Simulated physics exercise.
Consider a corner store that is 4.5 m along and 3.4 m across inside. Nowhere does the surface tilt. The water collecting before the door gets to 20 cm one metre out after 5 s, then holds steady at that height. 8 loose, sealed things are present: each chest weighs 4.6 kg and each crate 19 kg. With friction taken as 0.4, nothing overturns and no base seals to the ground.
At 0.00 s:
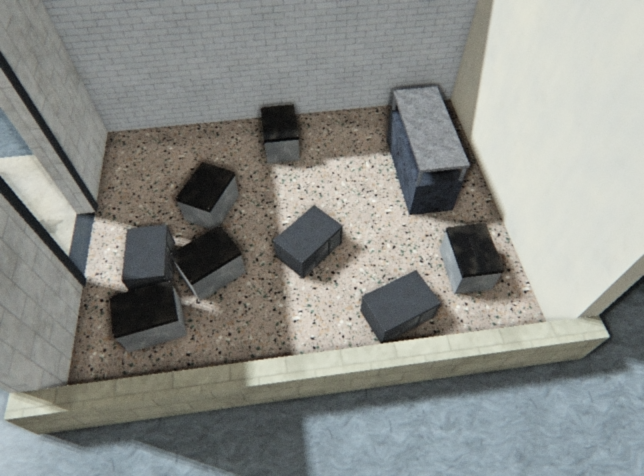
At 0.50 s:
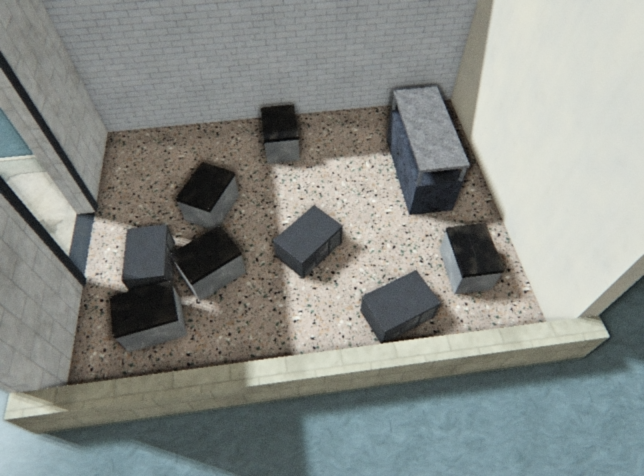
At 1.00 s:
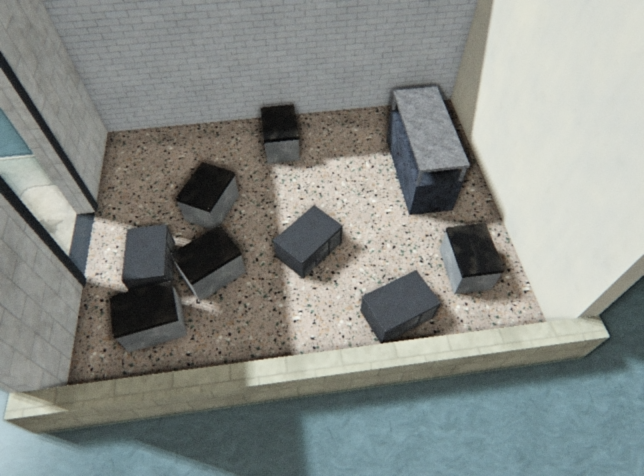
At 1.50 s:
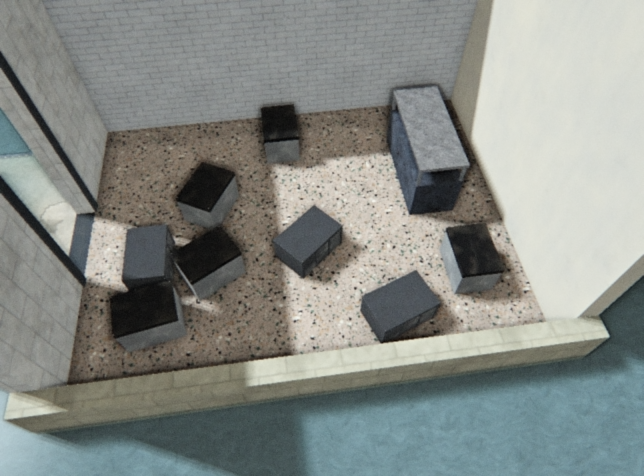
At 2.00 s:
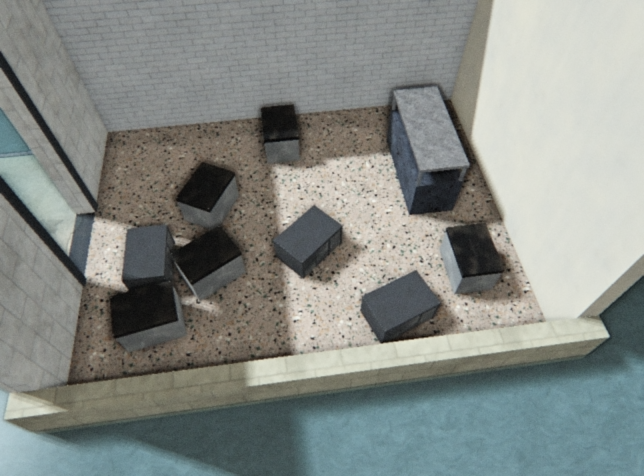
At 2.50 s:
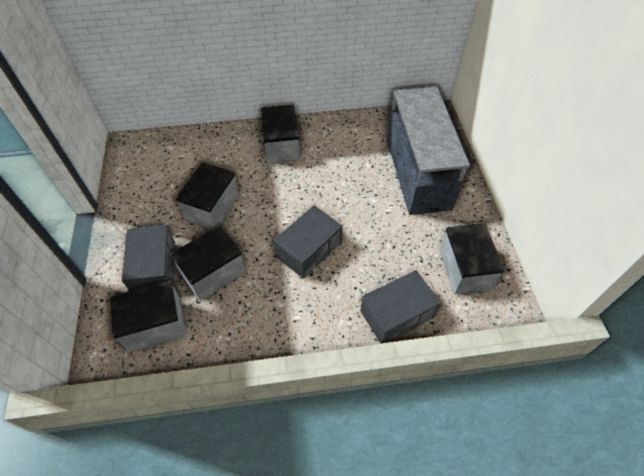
Blue-green water spreads over the ground outside while the dark boxes in the room stay still.
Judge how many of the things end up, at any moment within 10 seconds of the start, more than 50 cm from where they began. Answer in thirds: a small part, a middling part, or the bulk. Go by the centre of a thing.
The count is a middling part, between one and two thirds.
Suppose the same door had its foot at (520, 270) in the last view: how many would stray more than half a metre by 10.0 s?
The answer would then be 6.
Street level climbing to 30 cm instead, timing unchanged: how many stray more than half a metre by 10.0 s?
7.
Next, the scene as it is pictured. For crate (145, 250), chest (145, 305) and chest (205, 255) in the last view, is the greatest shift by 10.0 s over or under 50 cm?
First farther, then farther, then farther.
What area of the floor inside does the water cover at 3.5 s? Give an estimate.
1.5 m2.
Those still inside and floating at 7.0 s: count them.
Count: 3.
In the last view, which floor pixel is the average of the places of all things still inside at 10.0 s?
Averaged position, last view: Near pixel (361, 266).
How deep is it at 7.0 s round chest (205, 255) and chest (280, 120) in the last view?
Depth approx. 5 cm / 4 cm.
After 3.5 s 0 of 8 are over 50 cm from their spots; 0 afloat.
After 4.5 s 0 of 8 are over 50 cm from their spots; 0 afloat.
After 7.0 s 5 of 8 are over 50 cm from their spots; 3 afloat.
After 10.0 s 5 of 8 are over 50 cm from their spots, and 5 have been at some point; 4 afloat.
